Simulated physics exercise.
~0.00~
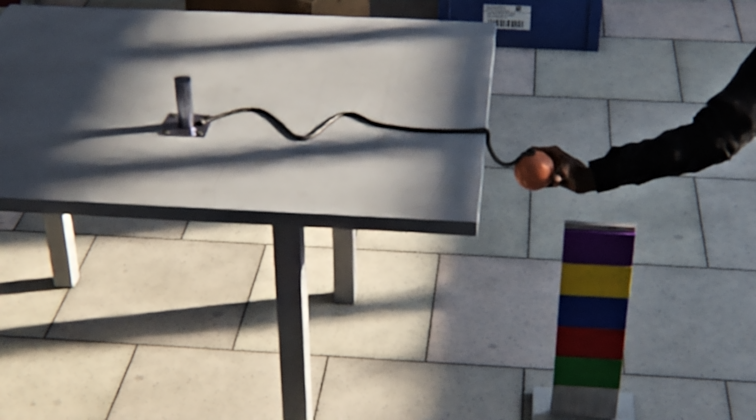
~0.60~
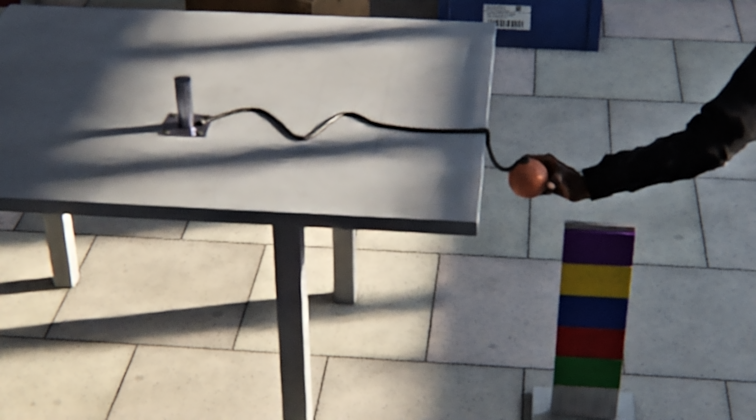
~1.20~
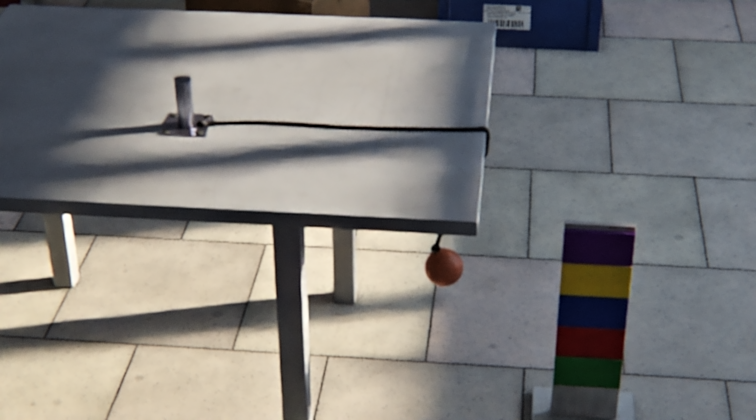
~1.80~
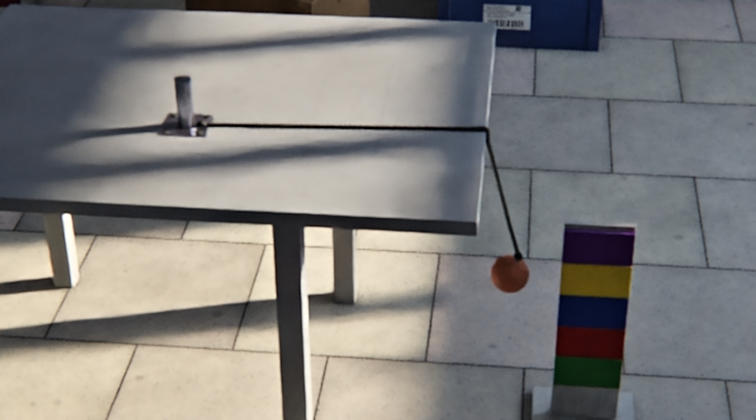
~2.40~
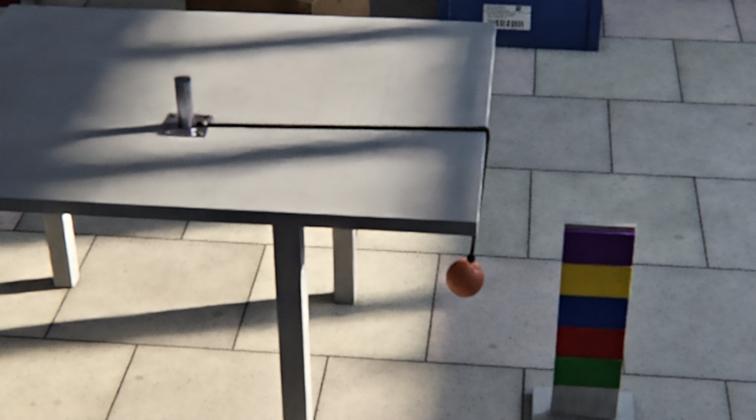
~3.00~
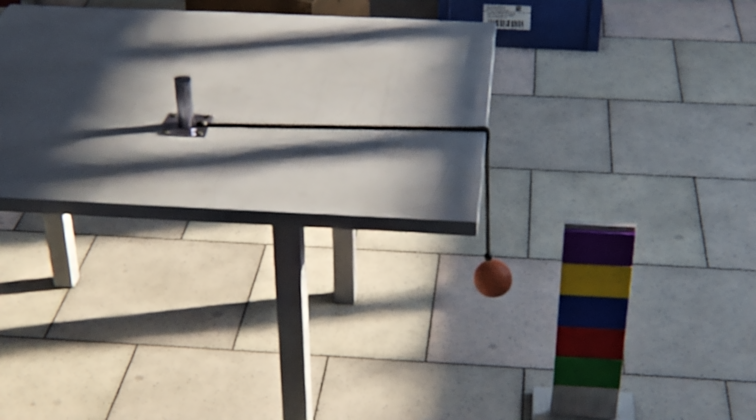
Hand releasing an orange ball on a slack cord over a table edge, the ball swinging and ending level with the yellow band.
